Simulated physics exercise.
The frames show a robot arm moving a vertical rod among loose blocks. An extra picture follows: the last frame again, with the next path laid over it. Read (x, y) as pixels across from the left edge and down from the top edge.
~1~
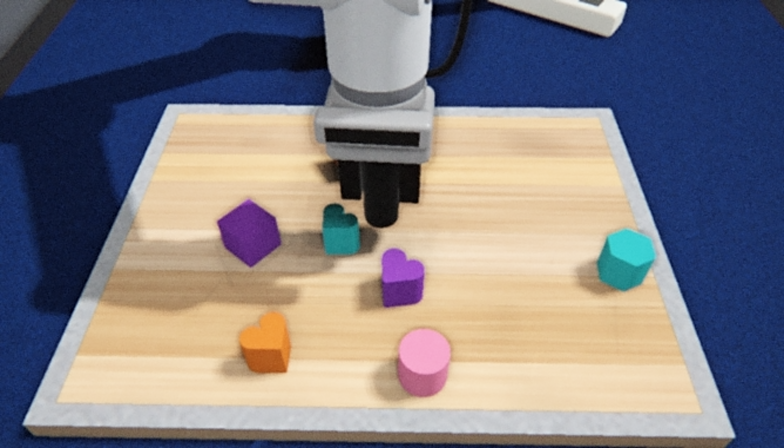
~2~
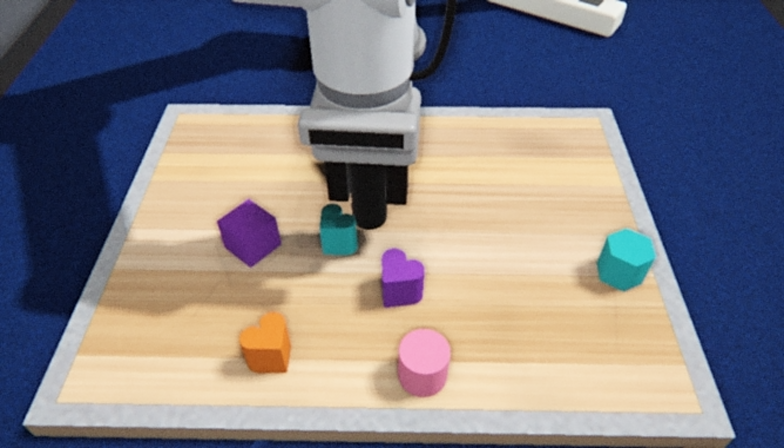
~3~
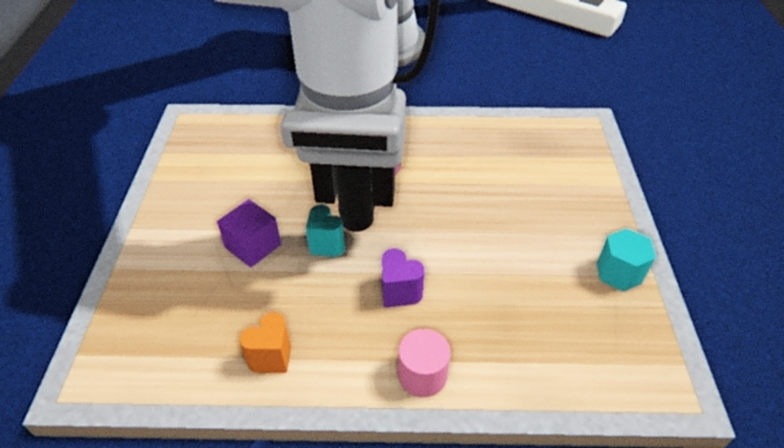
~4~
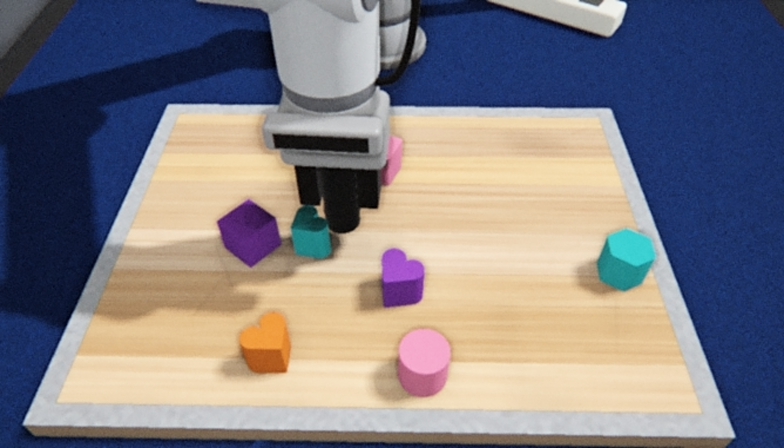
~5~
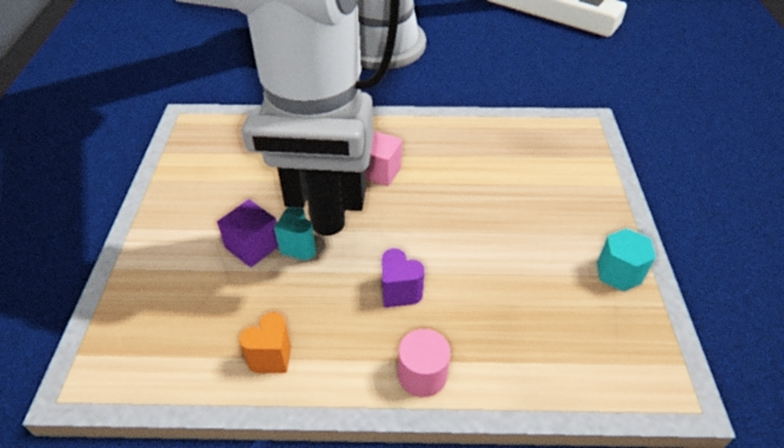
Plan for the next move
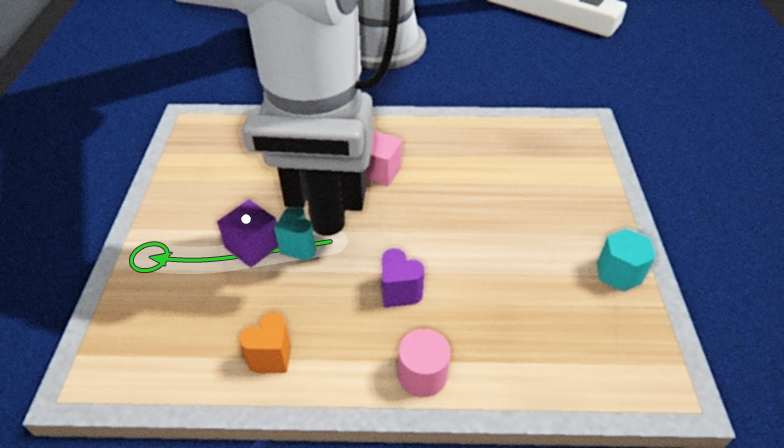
In the video, a robot arm lowers a black rod among colored blocks on a wooden board and moves it left, pushing a turquoise heart block toward a purple block while a pink block comes into view behind the arm.
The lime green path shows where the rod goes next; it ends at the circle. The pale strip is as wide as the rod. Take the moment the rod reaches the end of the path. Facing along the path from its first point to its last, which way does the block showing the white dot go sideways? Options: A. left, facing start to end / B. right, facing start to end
B: Right, facing start to end.
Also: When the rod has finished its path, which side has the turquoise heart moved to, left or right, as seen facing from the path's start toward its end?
The shift goes left.
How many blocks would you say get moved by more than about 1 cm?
Expect two.
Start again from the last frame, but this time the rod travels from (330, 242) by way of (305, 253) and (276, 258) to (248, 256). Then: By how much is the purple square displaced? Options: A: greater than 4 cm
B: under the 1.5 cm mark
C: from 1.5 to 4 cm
It's A.
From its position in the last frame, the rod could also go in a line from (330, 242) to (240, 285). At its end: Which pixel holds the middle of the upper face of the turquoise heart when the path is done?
It should be at (202, 253) by then.
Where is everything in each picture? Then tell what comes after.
In the first picture, tip of the rod at (382, 217), middles of tops, purple square at (246, 219), turquoise heart at (338, 217), purple heart at (400, 266).
In the second picture, rod at (370, 219), turquoise heart at (335, 217).
In the third picture, rod at (357, 220), turquoise heart at (323, 218).
In the fourth picture, rod at (343, 222), turquoise heart at (309, 219).
In the fifth picture, rod at (328, 224), purple square at (246, 219), turquoise heart at (294, 220), purple heart at (400, 266).
The line goes from (330, 242) by way of (240, 256) to (149, 257); the dot is on the purple square.
What follows on the original path. One third of the way, rod at (266, 234); purple square at (208, 213); turquoise heart at (232, 230), turned 10° clockwise.
Two thirds of the way, rod at (203, 243); purple square at (182, 207), turned 30° clockwise; turquoise heart at (167, 241).
At the end, rod at (141, 240); purple square at (177, 204), turned 55° clockwise; turquoise heart at (107, 247), turned 15° anticlockwise; purple heart unmoved.
